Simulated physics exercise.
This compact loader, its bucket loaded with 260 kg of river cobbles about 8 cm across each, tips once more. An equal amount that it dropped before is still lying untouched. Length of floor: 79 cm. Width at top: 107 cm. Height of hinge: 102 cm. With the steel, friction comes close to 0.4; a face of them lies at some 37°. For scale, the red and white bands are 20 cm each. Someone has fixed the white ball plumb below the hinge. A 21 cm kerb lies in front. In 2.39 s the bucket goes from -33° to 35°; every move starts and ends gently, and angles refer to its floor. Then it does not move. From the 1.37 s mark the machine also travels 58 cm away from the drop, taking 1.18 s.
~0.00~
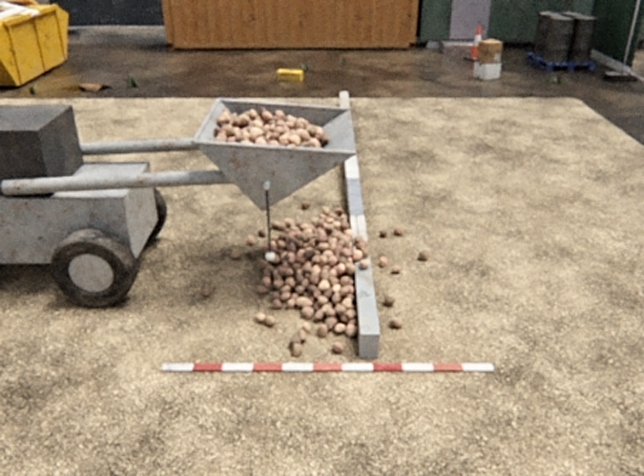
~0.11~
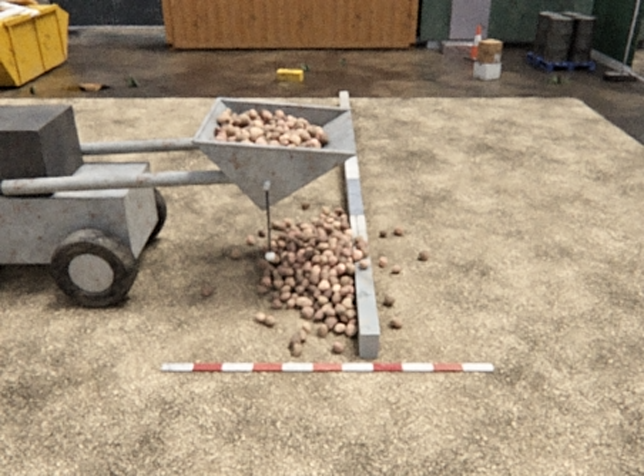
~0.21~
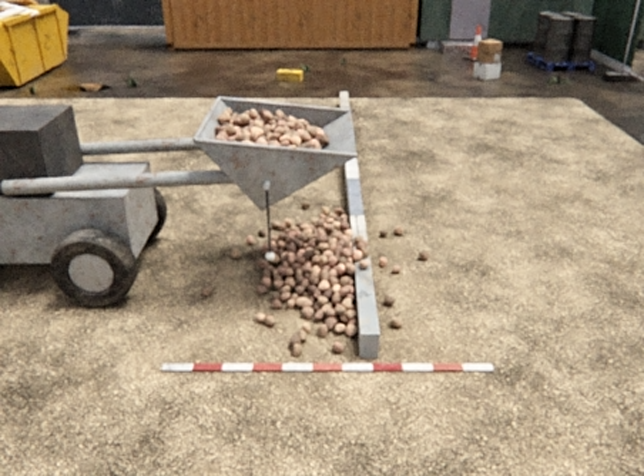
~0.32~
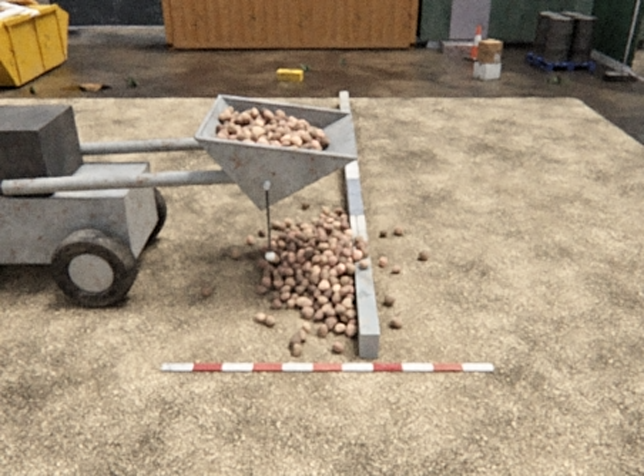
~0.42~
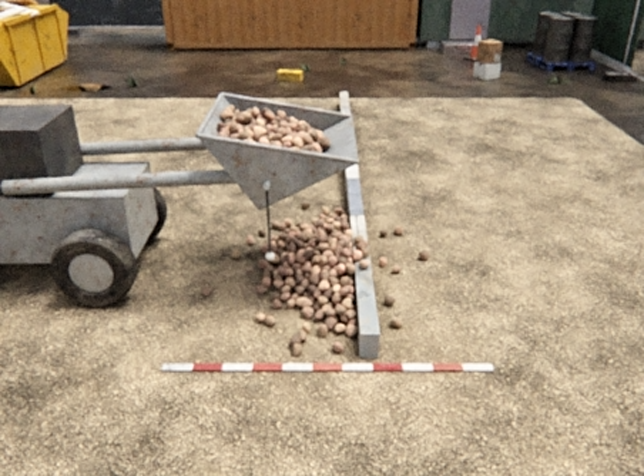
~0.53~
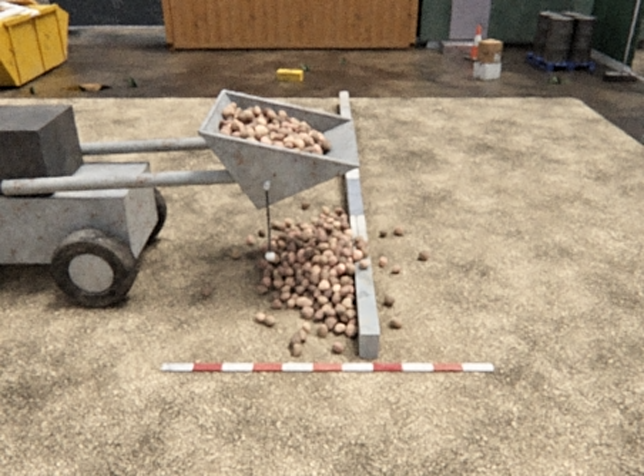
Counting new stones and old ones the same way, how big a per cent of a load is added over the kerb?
7 per cent, roughly.
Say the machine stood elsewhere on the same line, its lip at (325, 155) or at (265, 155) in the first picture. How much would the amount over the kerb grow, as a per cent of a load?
The first would add around 0 per cent, the second around 0 per cent.
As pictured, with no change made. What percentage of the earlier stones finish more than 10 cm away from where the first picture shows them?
About 10 %.
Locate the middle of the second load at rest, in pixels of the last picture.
Their centre ends up near (298, 255).
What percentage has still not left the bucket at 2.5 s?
10 % still inside.
After 1.8 s the floor is at 24°; in per cent of one load, 86 in the bucket, 112 on this side of the kerb, 2 over the kerb; the foremost stones are at (394, 264).
After 2.5 s the floor is at 35°; in per cent of one load, 8 in the bucket, 185 on this side of the kerb, 8 over the kerb; the foremost stones are at (426, 266).
After 3.0 s the floor is at 35°; in per cent of one load, 0 in the bucket, 192 on this side of the kerb, 8 over the kerb; the foremost stones are at (432, 267).
After 5.5 s the floor is at 35°; in per cent of one load, 0 in the bucket, 192 on this side of the kerb, 8 over the kerb; the foremost stones are at (432, 267). Net gain over the kerb, 7.
